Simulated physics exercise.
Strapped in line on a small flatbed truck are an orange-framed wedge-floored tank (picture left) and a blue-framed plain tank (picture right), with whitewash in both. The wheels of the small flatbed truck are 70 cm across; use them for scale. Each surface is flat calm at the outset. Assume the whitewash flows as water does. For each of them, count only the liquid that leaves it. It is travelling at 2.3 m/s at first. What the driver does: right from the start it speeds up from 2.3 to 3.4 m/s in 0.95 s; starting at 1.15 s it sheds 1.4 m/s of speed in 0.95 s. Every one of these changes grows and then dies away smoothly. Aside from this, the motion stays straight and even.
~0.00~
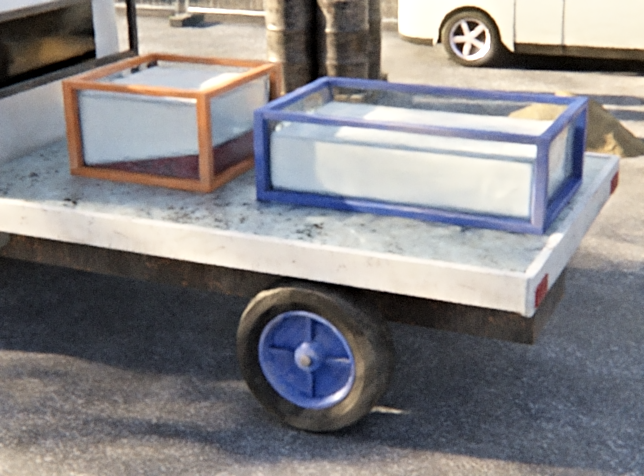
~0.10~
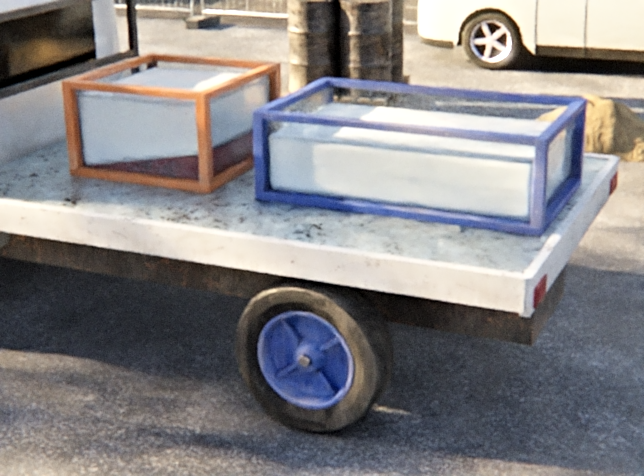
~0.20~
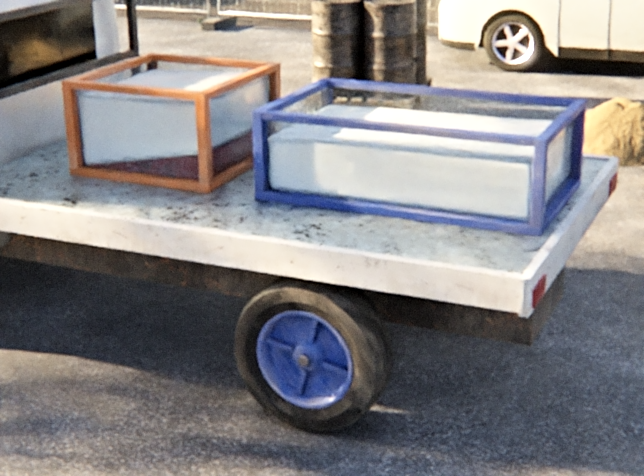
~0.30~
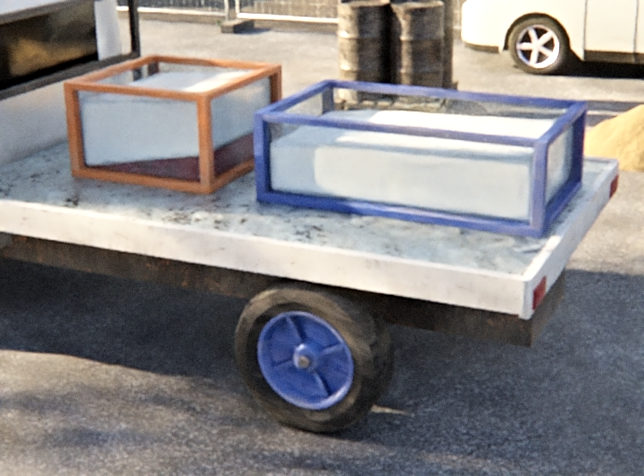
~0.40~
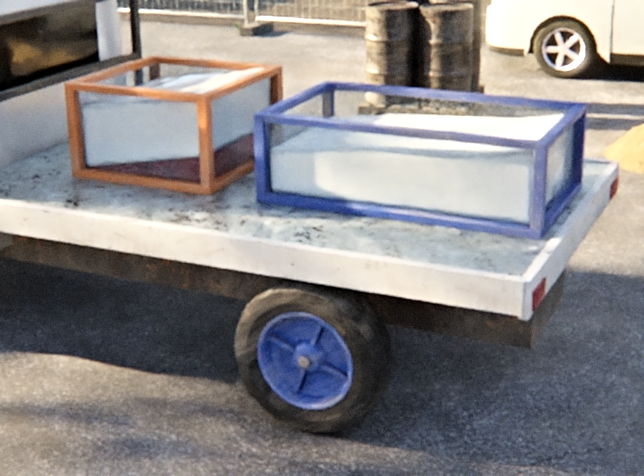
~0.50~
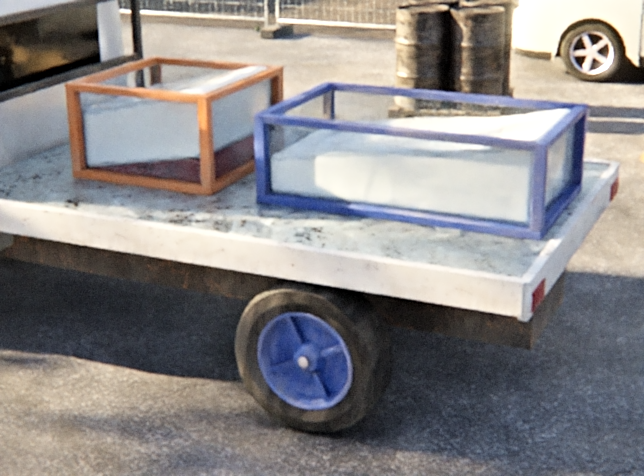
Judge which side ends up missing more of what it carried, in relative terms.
The rightmost one.
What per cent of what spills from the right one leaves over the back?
Share: Around 20%.
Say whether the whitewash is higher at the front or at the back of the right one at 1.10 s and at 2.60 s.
First time: Rear; second time: Rear.
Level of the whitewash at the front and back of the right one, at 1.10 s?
Level, front = 14 cm; level, back = 36 cm.
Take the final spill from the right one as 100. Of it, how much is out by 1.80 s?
Near 10 in a hundred.
After 1.10 s the left one has lost 2 per cent, over the back (front 43 cm, back 34 cm); the right one has lost 1 per cent, over the back (front 15 cm, back 36 cm).
After 1.80 s the left one has lost 2 per cent, over the back, a little elsewhere (front 43 cm, back 32 cm); the right one has lost 3 per cent, over the back and the front, a little elsewhere (front 51 cm, back 8 cm).
After 2.60 s the left one has lost 3 per cent, mostly over the back, some over the front (front 34 cm, back 42 cm); the right one has lost 17 per cent, over the front, a little elsewhere (front 18 cm, back 37 cm).
After 5.09 s the left one has lost 3 per cent, mostly over the back, some over the front; the right one has lost 22 per cent, mostly over the front, some over the back.
